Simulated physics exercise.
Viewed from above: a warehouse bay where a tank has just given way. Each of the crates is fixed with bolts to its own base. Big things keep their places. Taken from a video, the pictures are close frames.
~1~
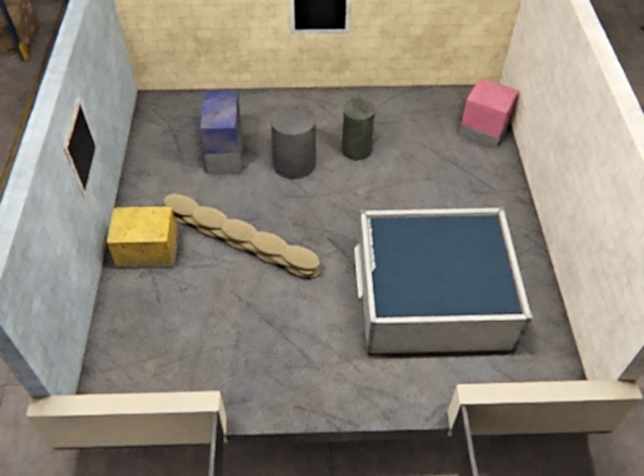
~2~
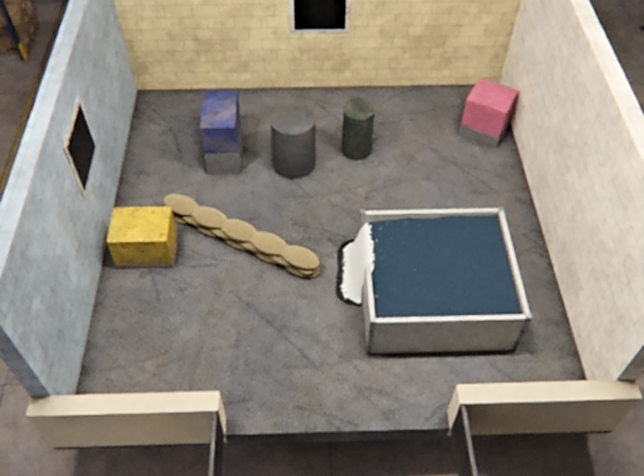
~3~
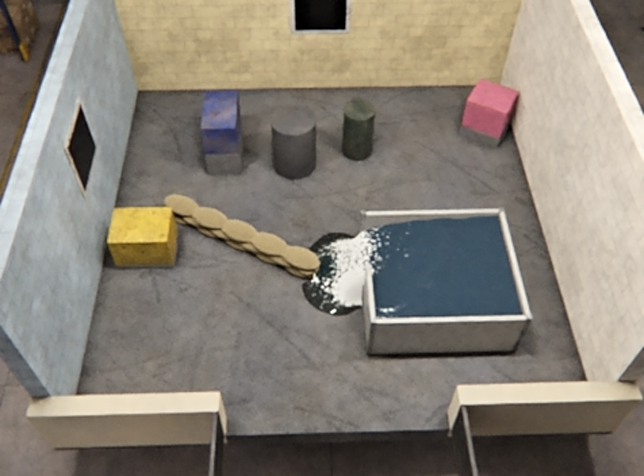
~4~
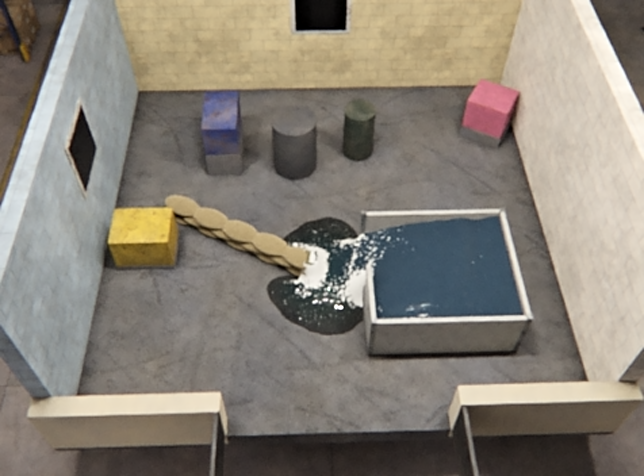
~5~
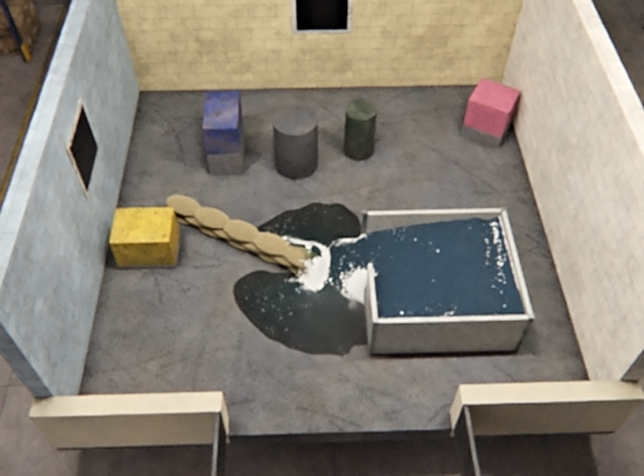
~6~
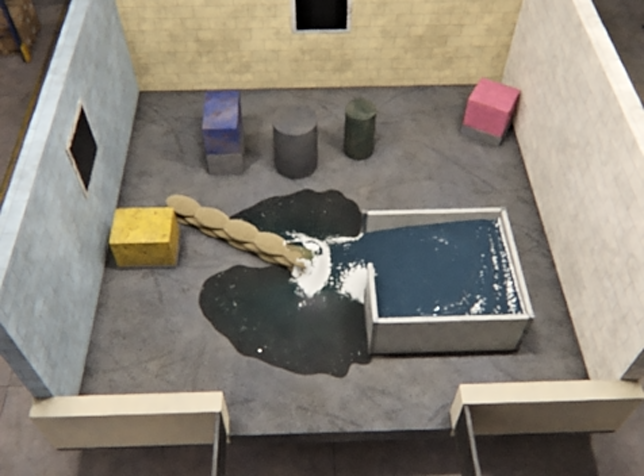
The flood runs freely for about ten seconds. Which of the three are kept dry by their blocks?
The yellow crate ends up wet; the blue crate remains dry; the pink crate remains dry.
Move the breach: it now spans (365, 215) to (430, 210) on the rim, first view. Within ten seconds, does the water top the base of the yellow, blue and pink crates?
The yellow crate is flooded, the blue crate is untouched and the pink crate is flooded.
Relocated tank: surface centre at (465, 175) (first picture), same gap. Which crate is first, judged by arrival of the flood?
The one in blue comes first.
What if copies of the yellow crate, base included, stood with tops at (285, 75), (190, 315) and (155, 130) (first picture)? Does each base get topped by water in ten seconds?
Listed in turn: Overtopped / overtopped / overtopped.
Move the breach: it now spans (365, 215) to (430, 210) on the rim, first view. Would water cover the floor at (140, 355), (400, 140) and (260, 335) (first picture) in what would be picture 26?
In the order given, the spots are not soaked, swamped and not soaked.
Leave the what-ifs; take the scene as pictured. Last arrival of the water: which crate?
That would be the crate marked pink.
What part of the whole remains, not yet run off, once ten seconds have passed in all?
Roughly 82 parts in a hundred.
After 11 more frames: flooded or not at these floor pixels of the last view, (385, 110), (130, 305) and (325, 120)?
Going through them in order, I'd say clear, drenched and clear.
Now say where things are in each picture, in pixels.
Still water in the open tank at (440, 265), in the first frame.
Water pours out at (365, 260) and has run to (346, 246), in the second frame.
Water pours out at (366, 263) and has run to (308, 288), in the third frame.
The front is at (275, 292), out from the gap at (366, 264), in the fourth frame.
The front is at (243, 300), out from the gap at (368, 264), in the fifth frame.
Water pours out at (368, 263) and has run to (208, 308), in the sixth frame.
A moment on, water covers 30 % of the floor; the yellow crate water round its plinth, the blue crate water round its plinth, the pink crate not reached.
Next, water covers 45 % of the floor; the yellow crate water round its plinth, the blue crate water round its plinth, the pink crate not reached.
Then, water covers 55 % of the floor; the yellow crate water round its plinth, the blue crate water round its plinth, the pink crate not reached.
Later, water covers 70 % of the floor; the yellow crate water round its plinth, the blue crate water round its plinth, the pink crate water round its plinth.
In the end, water covers 90 % of the floor; the yellow crate was topped, the blue crate stayed above the water, the pink crate stayed above the water.
